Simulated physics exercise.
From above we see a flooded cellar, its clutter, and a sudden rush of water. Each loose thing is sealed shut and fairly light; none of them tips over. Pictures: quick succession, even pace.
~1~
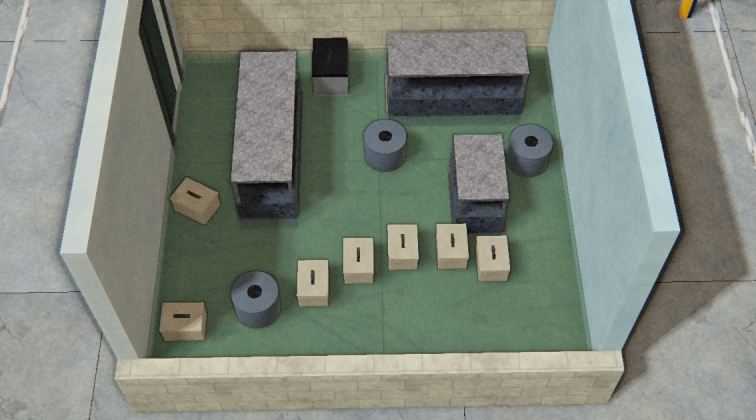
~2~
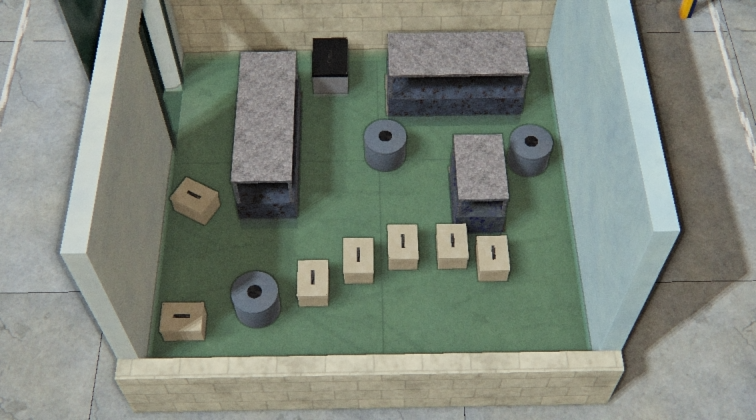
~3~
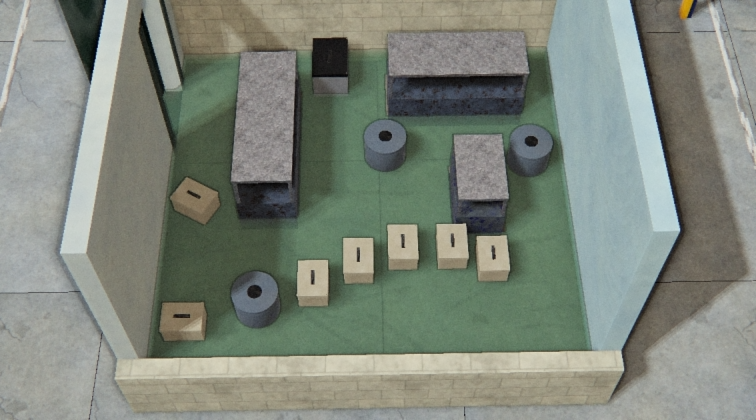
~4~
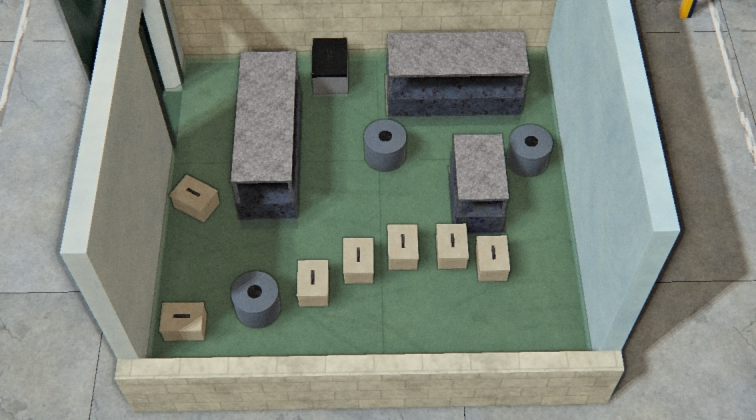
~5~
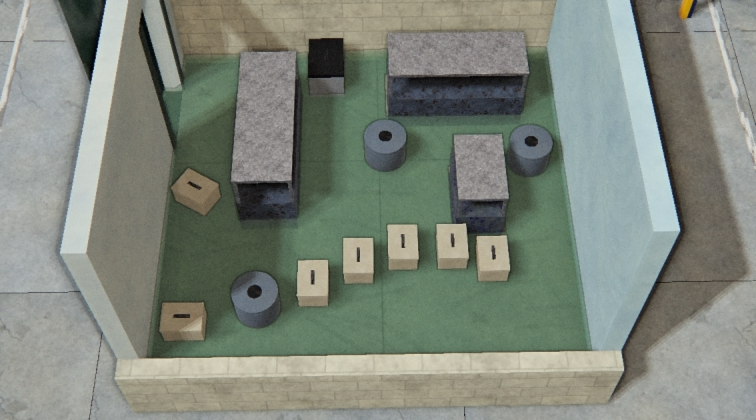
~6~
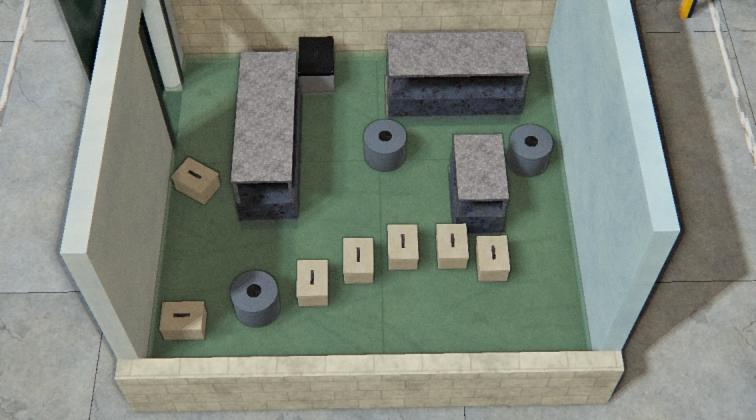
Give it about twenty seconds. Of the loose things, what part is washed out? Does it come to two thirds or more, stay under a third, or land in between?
Watching it, I'd put the amount that escapes from a third to two thirds.
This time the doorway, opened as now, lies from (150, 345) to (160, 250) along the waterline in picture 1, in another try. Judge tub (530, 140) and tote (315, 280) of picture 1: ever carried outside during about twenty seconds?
Held back and swept away.
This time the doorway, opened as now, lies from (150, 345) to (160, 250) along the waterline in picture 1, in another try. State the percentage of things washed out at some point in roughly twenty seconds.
Roughly 70 in a hundred.
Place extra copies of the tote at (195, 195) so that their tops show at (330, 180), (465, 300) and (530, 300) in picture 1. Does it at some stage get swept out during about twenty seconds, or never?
Outcome for each, listed in order: Does not leave, does not leave, does not leave.
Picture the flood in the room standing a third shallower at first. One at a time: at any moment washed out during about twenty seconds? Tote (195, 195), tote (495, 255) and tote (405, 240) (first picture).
In order, flushed away, held back and held back.
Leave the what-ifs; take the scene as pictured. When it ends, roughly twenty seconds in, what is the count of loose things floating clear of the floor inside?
The count comes to 4.
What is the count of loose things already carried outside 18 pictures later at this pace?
All told, it is 2.
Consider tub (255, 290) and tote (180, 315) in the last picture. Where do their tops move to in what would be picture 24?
(220, 223) and (184, 254), roughly.
A moment on, 0 of 11 are out; 11 afloat.
Next, 2 of 11 are out; 9 afloat.
Later, 4 of 11 are out; 7 afloat.
In the end, 7 of 11 are out; 4 afloat.
